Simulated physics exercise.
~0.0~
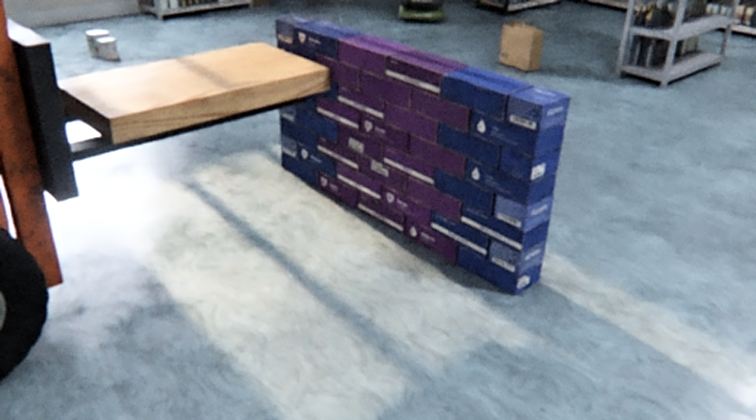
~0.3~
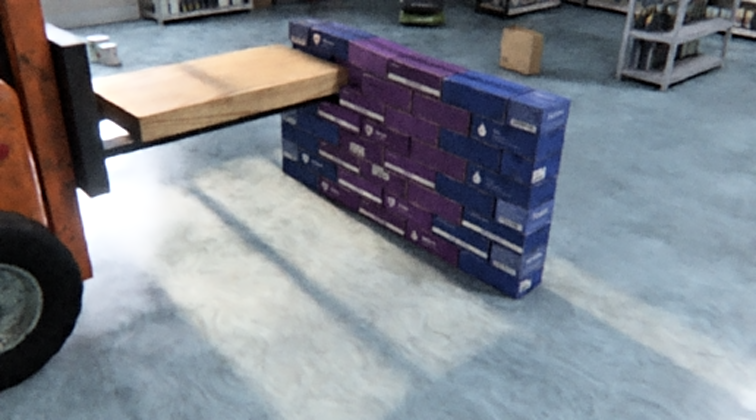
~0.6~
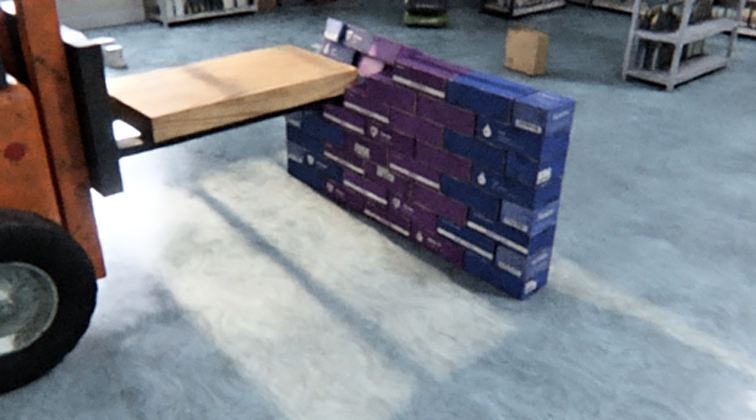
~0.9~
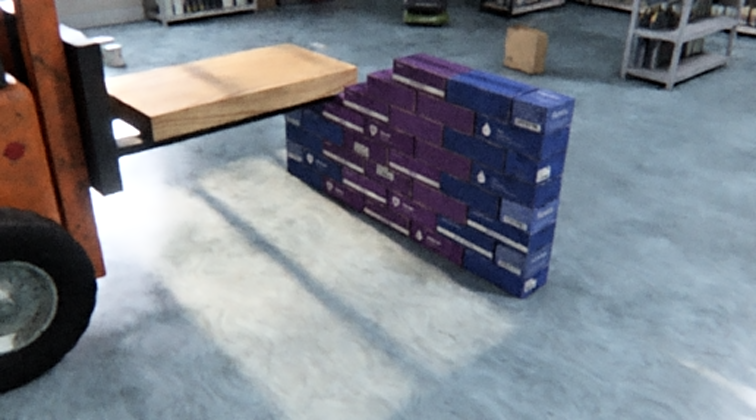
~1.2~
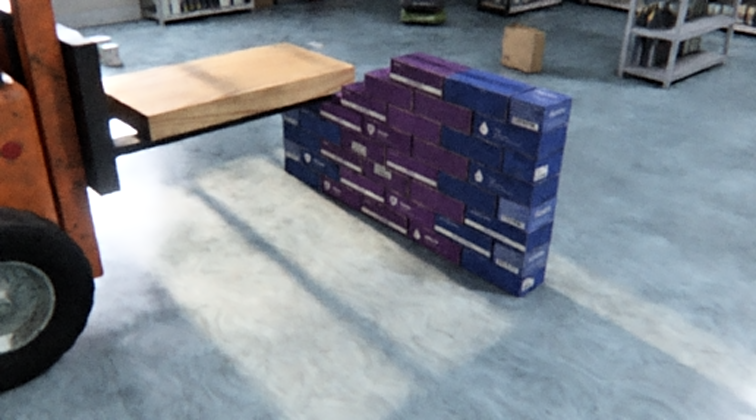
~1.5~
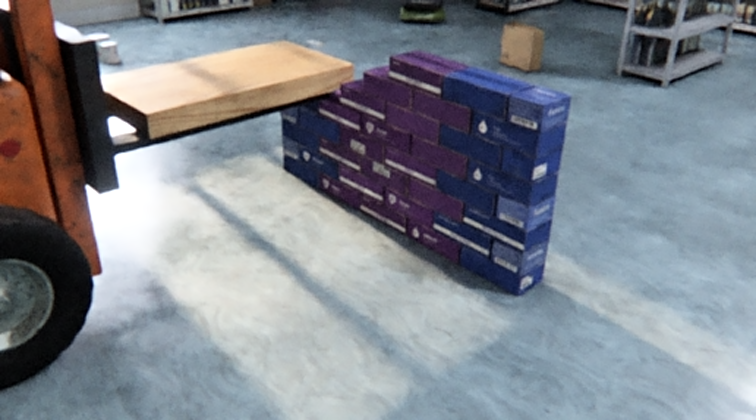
In a shop, an orange lift truck pushed a wooden load into the upper left of a wall of blue and purple boxes, tipping the top corner boxes over and out of sight, then stopped with most of the wall still standing.
